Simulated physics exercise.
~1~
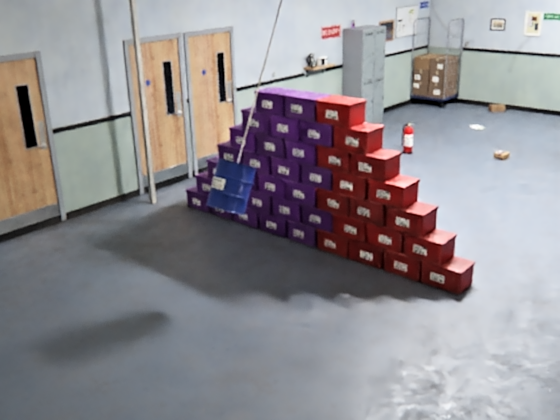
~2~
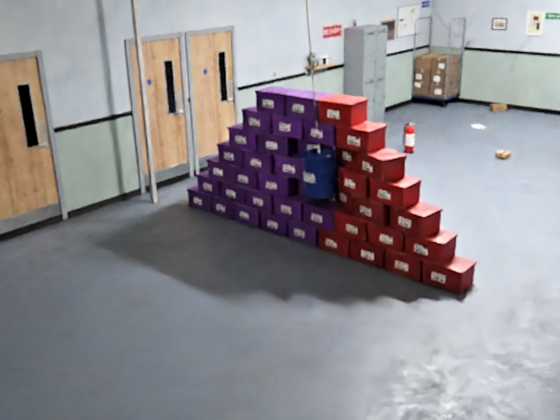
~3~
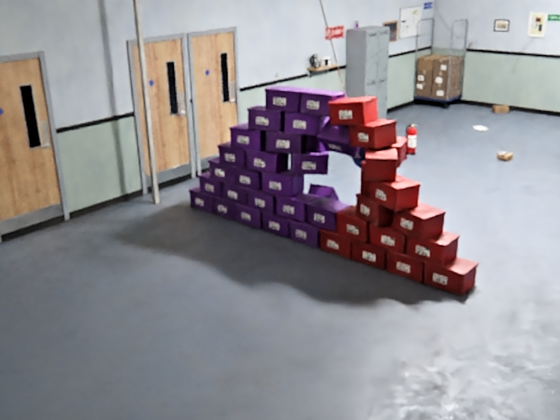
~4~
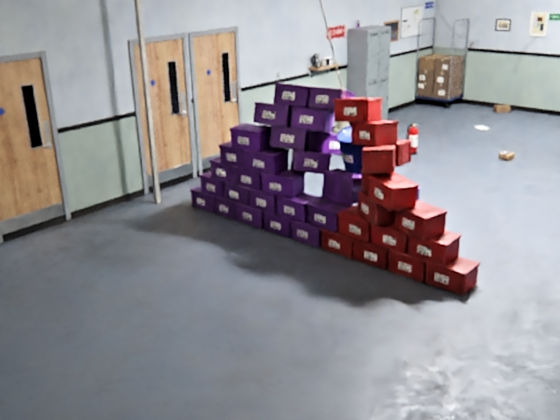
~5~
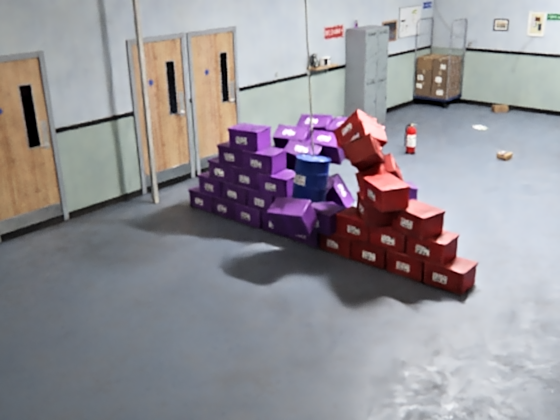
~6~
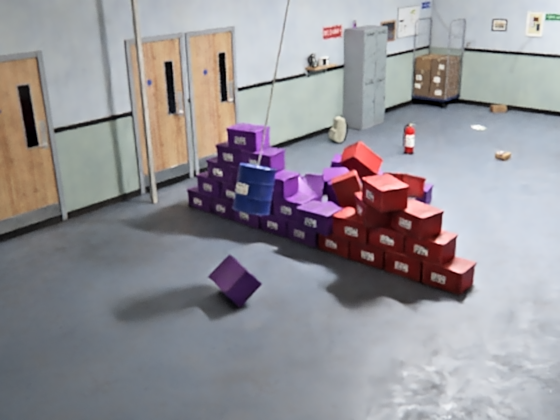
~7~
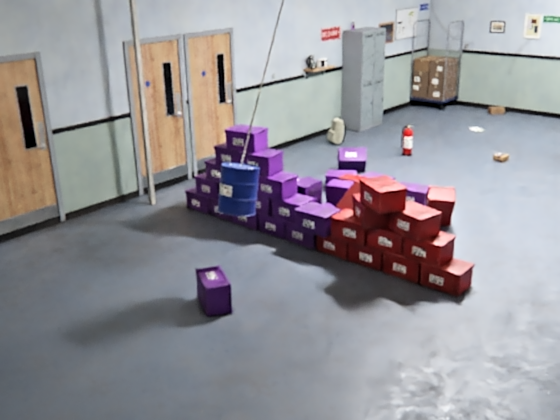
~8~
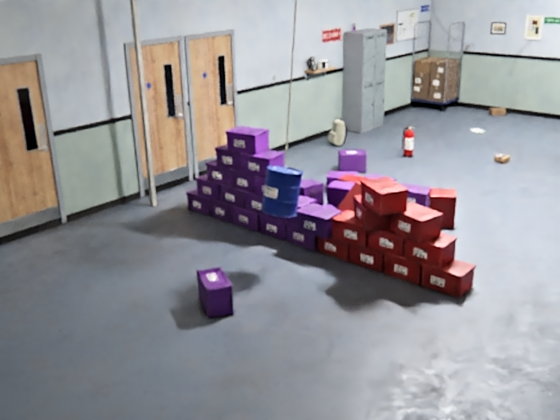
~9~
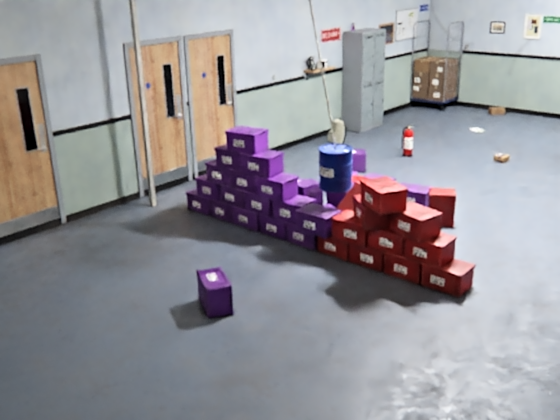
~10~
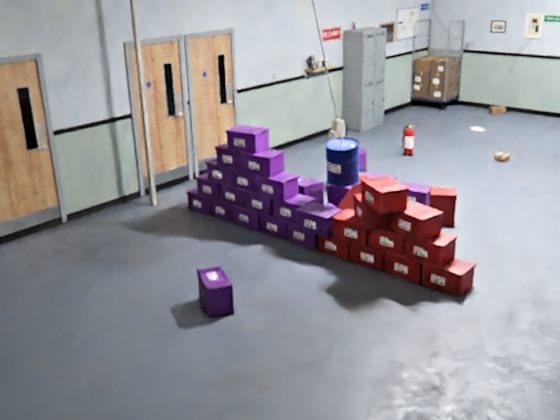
In a hall with wooden doors and a grey floor, purple and red lidded boxes stand stacked in a stepped wall. A blue drum hanging from a line swings rightward into it and punches through near the middle, opening a gap where the colours meet. The upper boxes sag and tip into the hole as the drum swings back left, knocking more loose. One purple box tumbles forward onto the open floor, and another lands behind the wall. The drum swings right again over the collapsed middle, leaving a purple stack on the left and a red heap on the right.
